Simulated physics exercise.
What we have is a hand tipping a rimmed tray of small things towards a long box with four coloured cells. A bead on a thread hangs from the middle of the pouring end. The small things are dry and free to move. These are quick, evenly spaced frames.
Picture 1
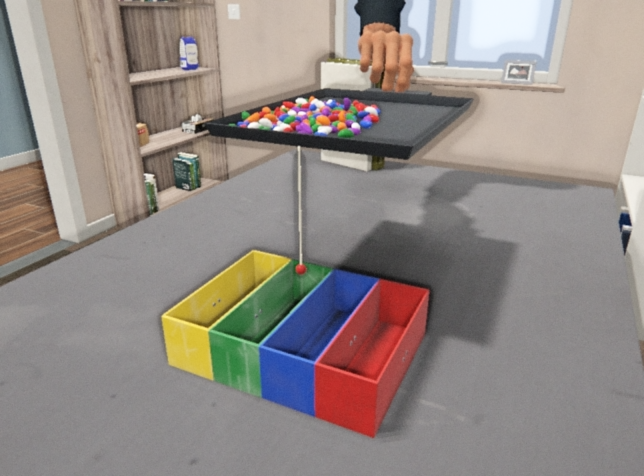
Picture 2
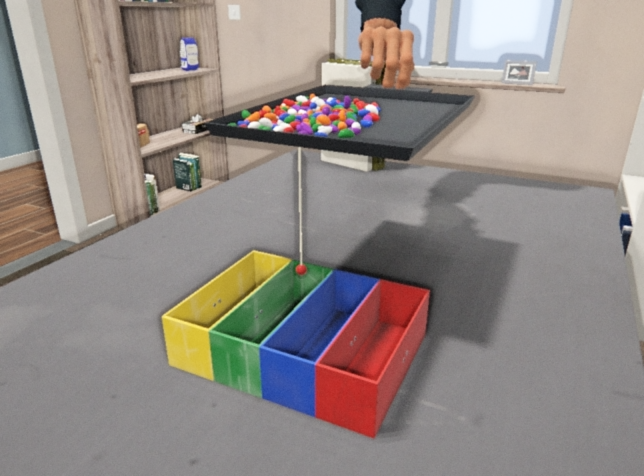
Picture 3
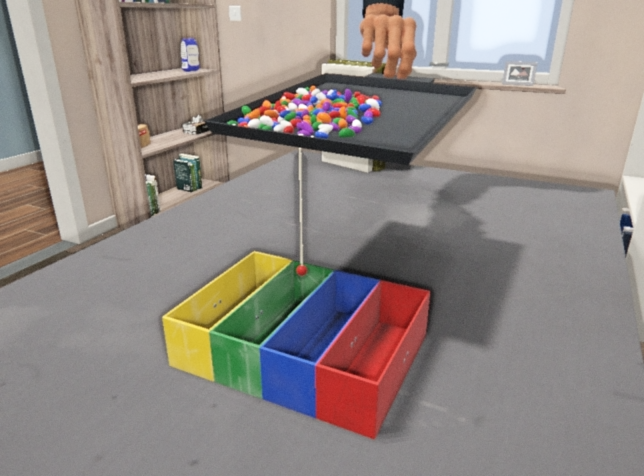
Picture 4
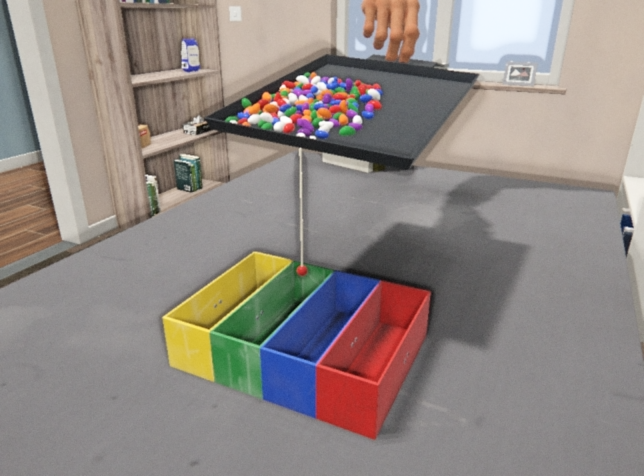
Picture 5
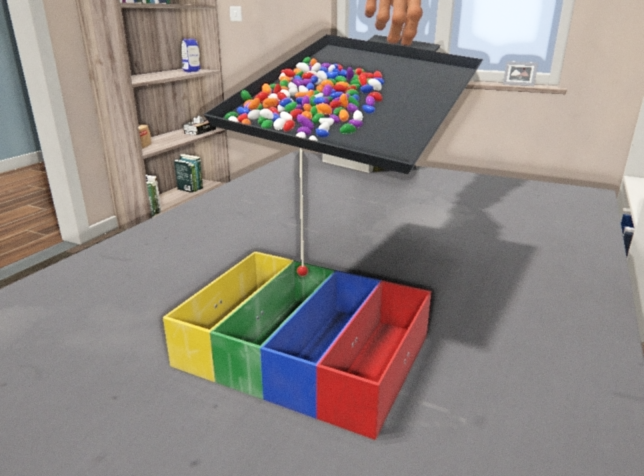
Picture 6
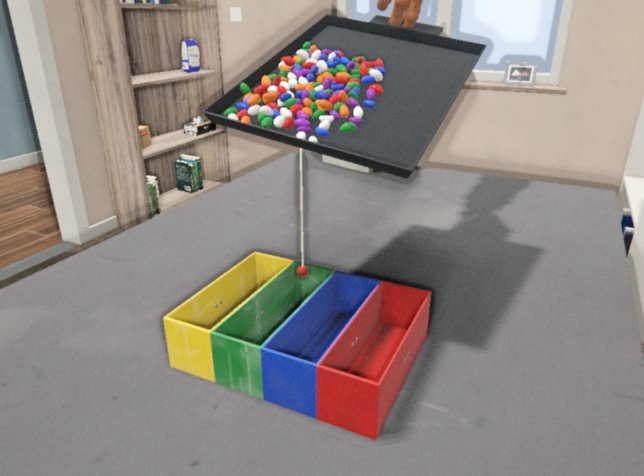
Hand raising the far side of a black tray of colourful jelly beans, tilting it gradually above yellow, green, blue and red compartments.
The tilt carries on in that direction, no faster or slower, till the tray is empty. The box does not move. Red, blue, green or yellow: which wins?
Fullest: The red cell.
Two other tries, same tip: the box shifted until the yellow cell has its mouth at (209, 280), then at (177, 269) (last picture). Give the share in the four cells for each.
The first gives 60 %, the second 20 %.
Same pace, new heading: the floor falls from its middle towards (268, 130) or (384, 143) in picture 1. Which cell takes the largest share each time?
In turn: That yellow cell; the cell in red.
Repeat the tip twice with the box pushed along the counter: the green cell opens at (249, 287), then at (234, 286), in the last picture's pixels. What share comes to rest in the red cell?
In turn 40 and 30 in a hundred.
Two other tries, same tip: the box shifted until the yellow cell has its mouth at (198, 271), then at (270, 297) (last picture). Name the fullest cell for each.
The first try: The red one. The second: That blue cell.
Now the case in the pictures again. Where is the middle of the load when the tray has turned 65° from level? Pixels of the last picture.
Around (352, 142).
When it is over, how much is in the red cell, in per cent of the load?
Roughly 50 in a hundred.
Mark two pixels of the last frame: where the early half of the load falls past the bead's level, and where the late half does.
Around (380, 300) and then (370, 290).
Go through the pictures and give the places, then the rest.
In the first picture, corners of the pouring end at (210, 122) and (408, 144), level; middle of the load at (308, 118), jelly beans; bead on its thread at (301, 269); yellow cell at (188, 343); green cell at (235, 359); blue cell at (288, 376); red cell at (345, 395).
In the second picture, corners of the pouring end at (211, 122) and (409, 146), level; middle of the load at (309, 116).
In the third picture, corners of the pouring end at (211, 120) and (409, 150), tipped barely, lowest at the right corner; middle of the load at (309, 112).
In the fourth picture, corners of the pouring end at (211, 117) and (409, 155), tipped a little, lowest at the right corner; middle of the load at (310, 104).
In the fifth picture, corners of the pouring end at (210, 113) and (409, 161), tipped clearly, lowest at the right corner; middle of the load at (310, 96).
In the sixth picture, corners of the pouring end at (210, 110) and (409, 166), tipped clearly, lowest at the right corner; middle of the load at (310, 89); yellow cell at (190, 345); green cell at (237, 360); blue cell at (289, 378); red cell at (347, 397).
Soon after the last picture, tray tipped steeply; most on the tray; a stray few in the red cell; about a quarter falling or outside the box.
A little later, tray tipped past a quarter turn; a stray few on the tray; about half in the red cell; about a quarter in the blue cell; a small part in the green cell; about a quarter falling or outside the box.
Later still, tray tipped past a quarter turn; about half in the red cell; about a third in the blue cell; a small part in the green cell; a small part falling or outside the box.
At rest, tray tipped past a quarter turn; about half in the red cell; about a third in the blue cell; a small part in the green cell; none in the yellow cell; a small part outside the box.
